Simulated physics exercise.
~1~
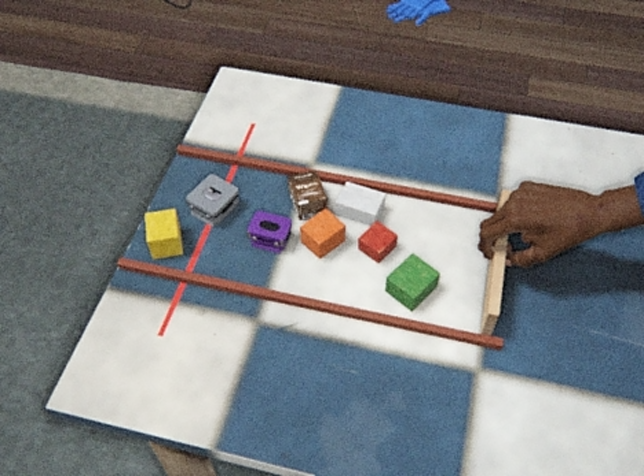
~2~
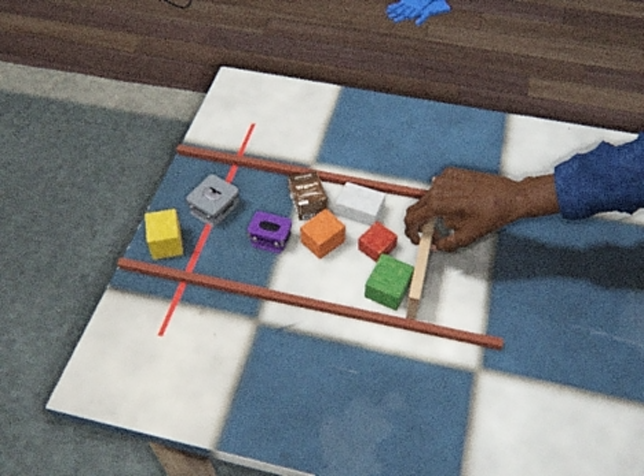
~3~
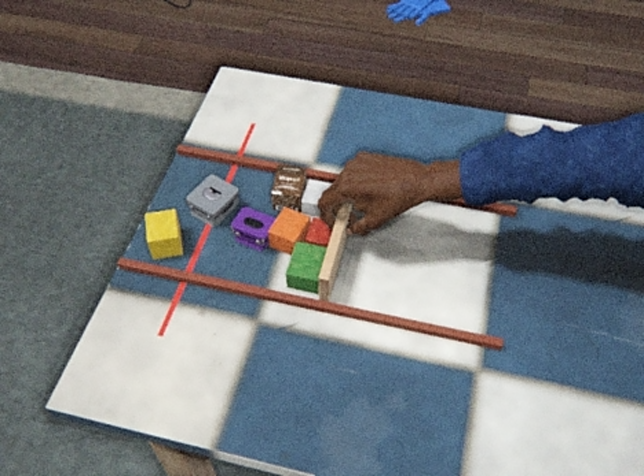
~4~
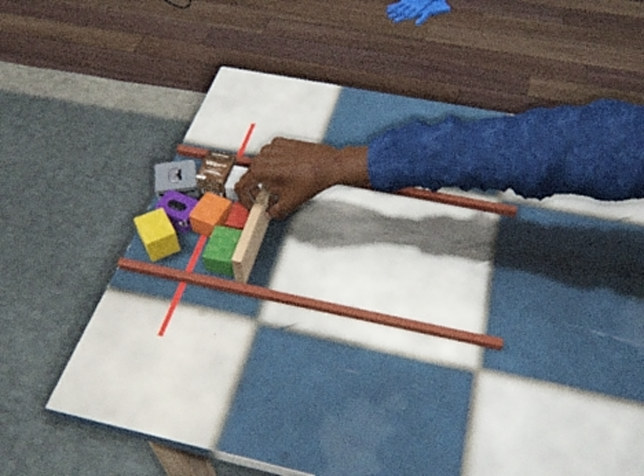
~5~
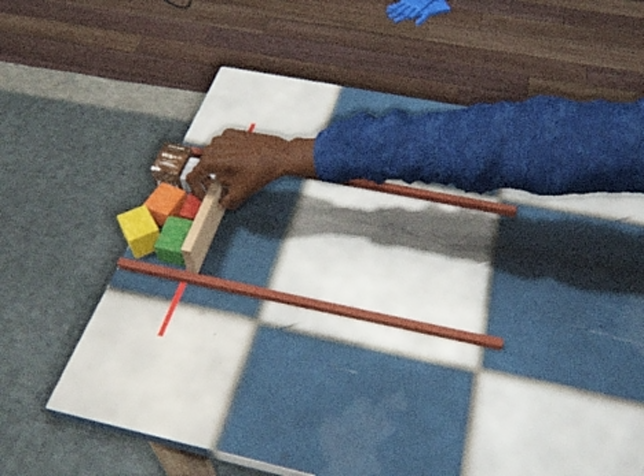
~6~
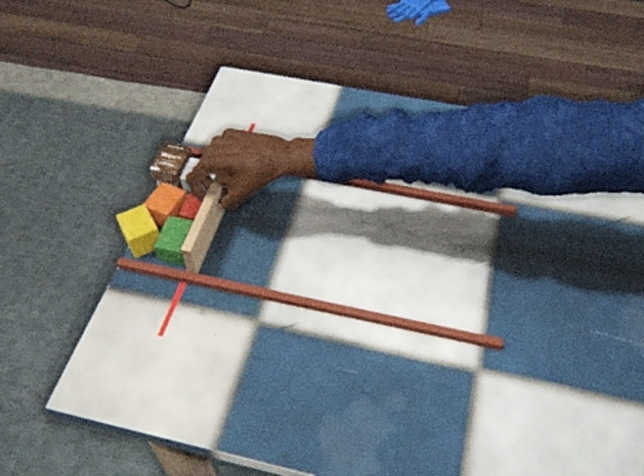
On a checkered tabletop, a hand slides a board left, pushing two cases off the edge.
